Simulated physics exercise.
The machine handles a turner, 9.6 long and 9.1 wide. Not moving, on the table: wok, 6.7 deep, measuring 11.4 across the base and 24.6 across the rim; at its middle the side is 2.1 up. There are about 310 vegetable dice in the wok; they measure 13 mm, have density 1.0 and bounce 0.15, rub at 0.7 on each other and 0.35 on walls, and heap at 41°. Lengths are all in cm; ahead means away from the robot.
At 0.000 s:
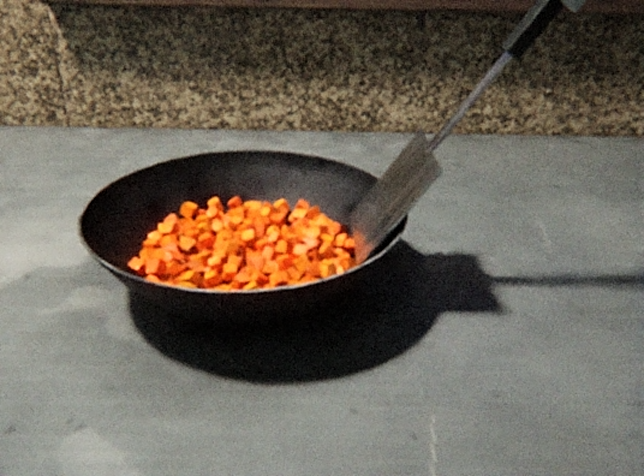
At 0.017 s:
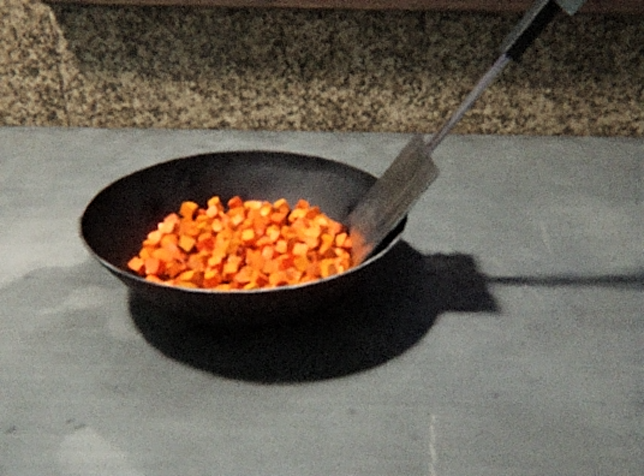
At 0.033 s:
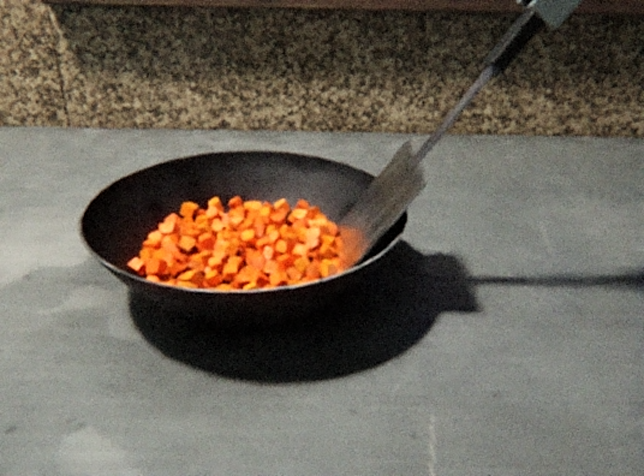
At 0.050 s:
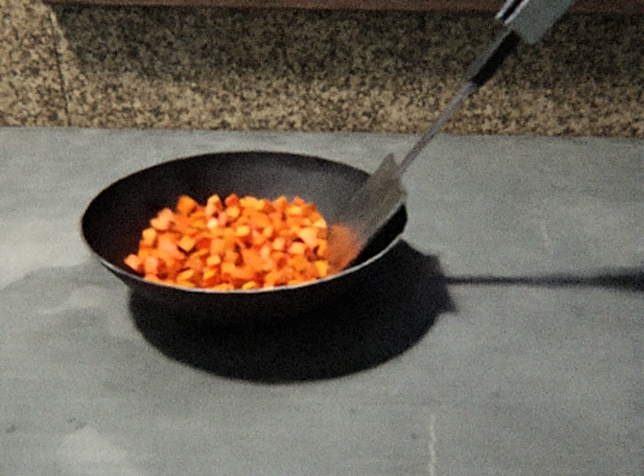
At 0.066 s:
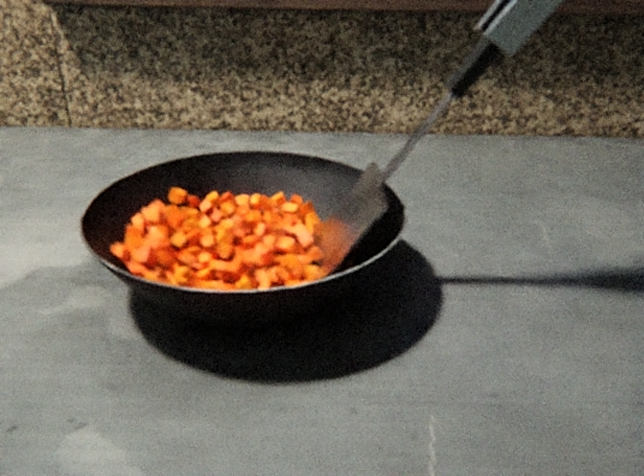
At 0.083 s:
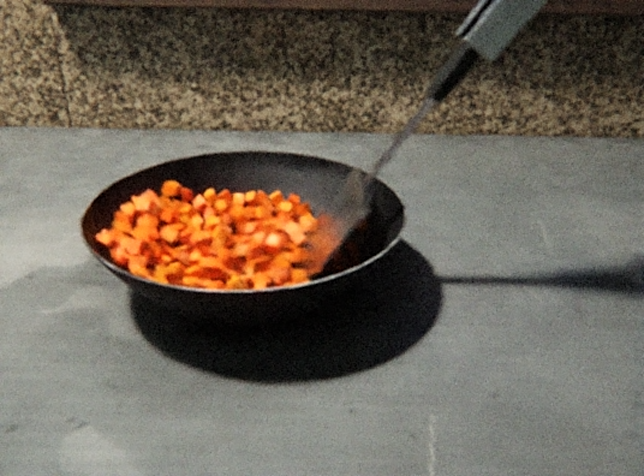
At the start, a flat metal turner rests at the right side of a black wok heaped with diced orange vegetables on a grey table. The machine-held turner then slides down and left into the wok, pushing the pieces into a heap toward the left side.
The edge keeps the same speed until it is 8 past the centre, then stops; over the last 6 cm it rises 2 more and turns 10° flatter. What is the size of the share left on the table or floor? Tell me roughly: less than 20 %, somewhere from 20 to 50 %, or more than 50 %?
More than 50 %.
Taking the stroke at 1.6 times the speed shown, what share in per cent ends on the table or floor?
Roughly 65 per cent.
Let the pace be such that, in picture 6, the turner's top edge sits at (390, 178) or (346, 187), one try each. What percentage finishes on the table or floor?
First try around 45 %, second try around 65 %.
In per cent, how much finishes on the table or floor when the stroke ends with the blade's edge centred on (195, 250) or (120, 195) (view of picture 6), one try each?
Close to 15 and close to 65 per cent, respectively.
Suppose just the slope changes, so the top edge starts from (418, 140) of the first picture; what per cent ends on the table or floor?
Roughly 60%.
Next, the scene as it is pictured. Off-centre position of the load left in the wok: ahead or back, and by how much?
Offset: About 3.0 cm, ahead.
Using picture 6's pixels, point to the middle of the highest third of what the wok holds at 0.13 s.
The top third sits at roughly (149, 223).
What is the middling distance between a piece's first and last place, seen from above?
The value is roughly 16 cm.
After 0.13 s, sloping 56°, highest piece 8 above the table; 314 in the wok.
After 0.18 s, sloping 52°, highest piece 10 above the table; 304 in the wok, 10 on the blade or in flight.
After 0.41 s, sloping 46°, highest piece 12 above the table; 135 in the wok, 70 on the table or floor, 109 on the blade or in flight.
After 1.46 s, sloping 46°, highest piece 5 above the table; 179 on the table or floor, 135 in the wok.
At rest, 179 on the table or floor, 135 in the wok. That is 57 % on the table or floor.
